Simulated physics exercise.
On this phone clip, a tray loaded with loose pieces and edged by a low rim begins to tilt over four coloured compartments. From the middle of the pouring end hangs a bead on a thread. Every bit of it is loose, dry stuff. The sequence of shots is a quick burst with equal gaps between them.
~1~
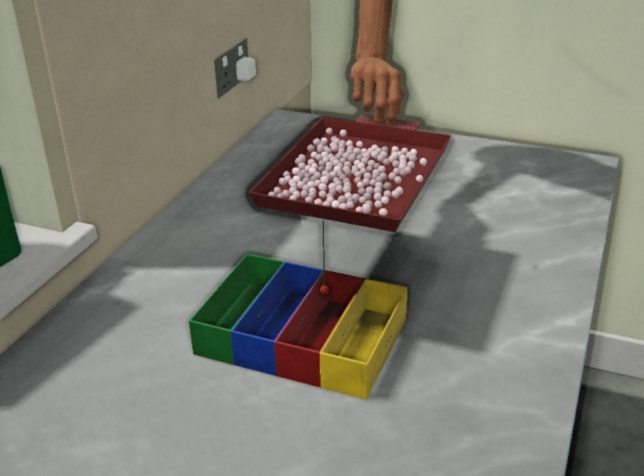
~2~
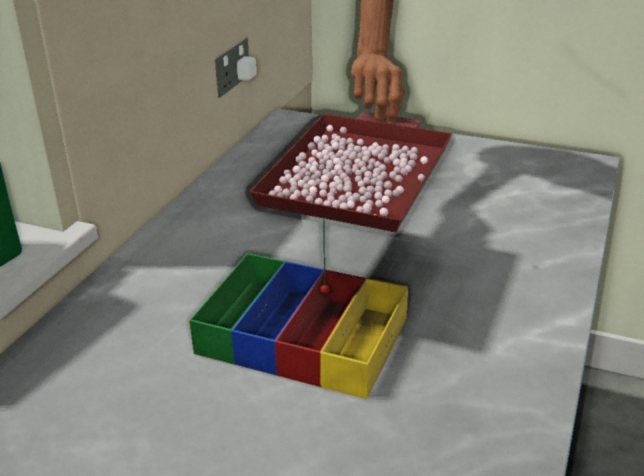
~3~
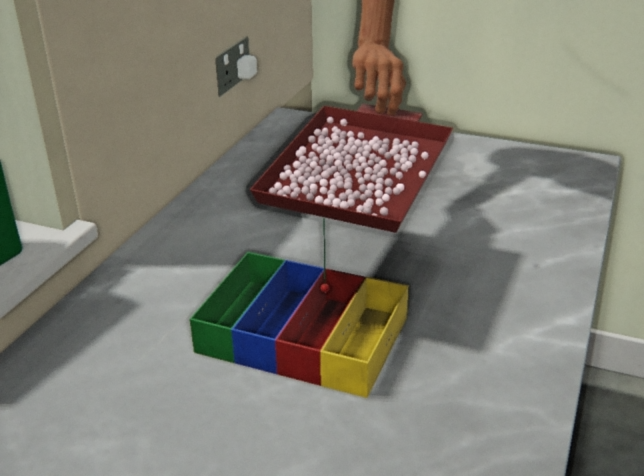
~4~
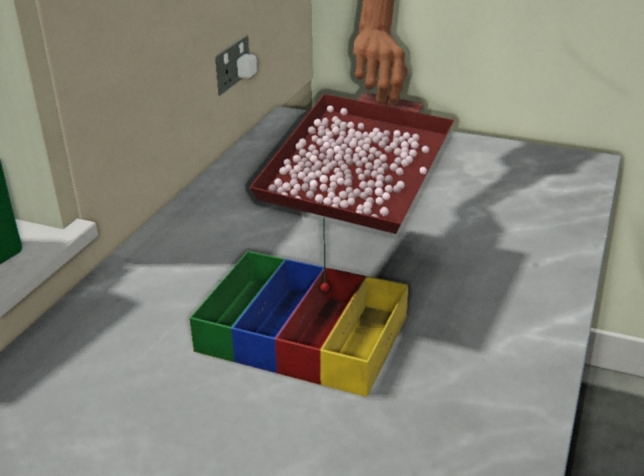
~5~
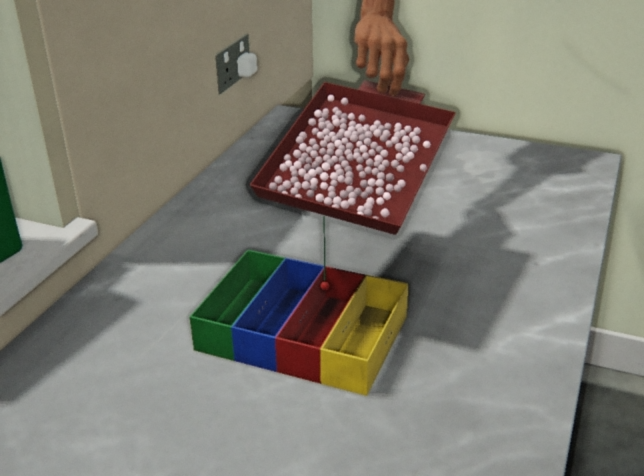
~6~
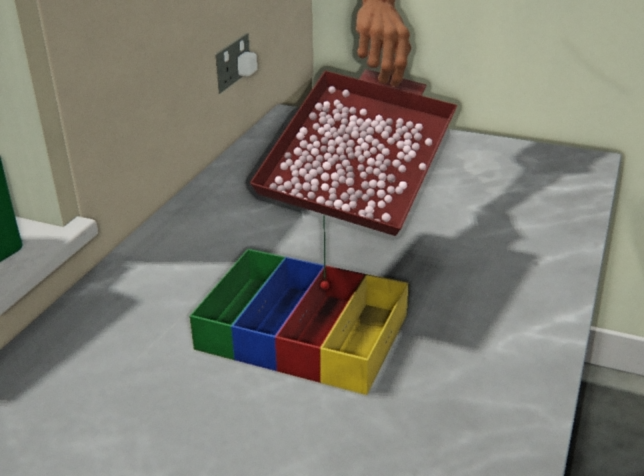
At first, a hand holds the far edge of a red tray of small pale beads nearly level above green, blue, red and yellow compartments, a red bead hanging on a thread beneath. Then the hand gradually raises the far edge, and the tray tilts more steeply toward its near right corner.
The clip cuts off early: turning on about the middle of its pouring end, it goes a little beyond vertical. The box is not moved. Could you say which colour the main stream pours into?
It pours into the yellow cell.
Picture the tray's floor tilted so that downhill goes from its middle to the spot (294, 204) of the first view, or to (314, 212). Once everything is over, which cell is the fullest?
First: That green cell, second: That blue cell.
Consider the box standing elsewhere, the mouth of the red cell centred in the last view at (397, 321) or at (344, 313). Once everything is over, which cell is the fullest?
The first placing favours the red cell, while the second favours the yellow cell.
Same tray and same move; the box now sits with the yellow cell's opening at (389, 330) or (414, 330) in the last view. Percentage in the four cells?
Roughly 90% on the first try and 100% on the second.
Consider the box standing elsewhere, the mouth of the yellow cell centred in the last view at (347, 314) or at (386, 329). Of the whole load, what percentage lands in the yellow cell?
Roughly 10 per cent, and 80 per cent.
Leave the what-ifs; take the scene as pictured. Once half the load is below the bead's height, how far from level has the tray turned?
At roughly 85°.
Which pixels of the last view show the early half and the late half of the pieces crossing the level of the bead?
Early-half point (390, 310); late-half point (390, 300).
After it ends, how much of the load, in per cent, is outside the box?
50 per cent.
Just after the last frame, tray tipped steeply; the larger part on the tray; just a few in the yellow cell; about a tenth falling or outside the box.
A moment on, tray tipped past a quarter turn; just a few on the tray; roughly half in the yellow cell; just a few in the red cell; roughly half falling or outside the box.
Further on, tray tipped past a quarter turn; roughly half in the yellow cell; just a few in the red cell; roughly half falling or outside the box.
When it is over, tray tipped past a quarter turn; roughly half in the yellow cell; just a few in the red cell; not one in the blue cell; not one in the green cell; roughly half outside the box.
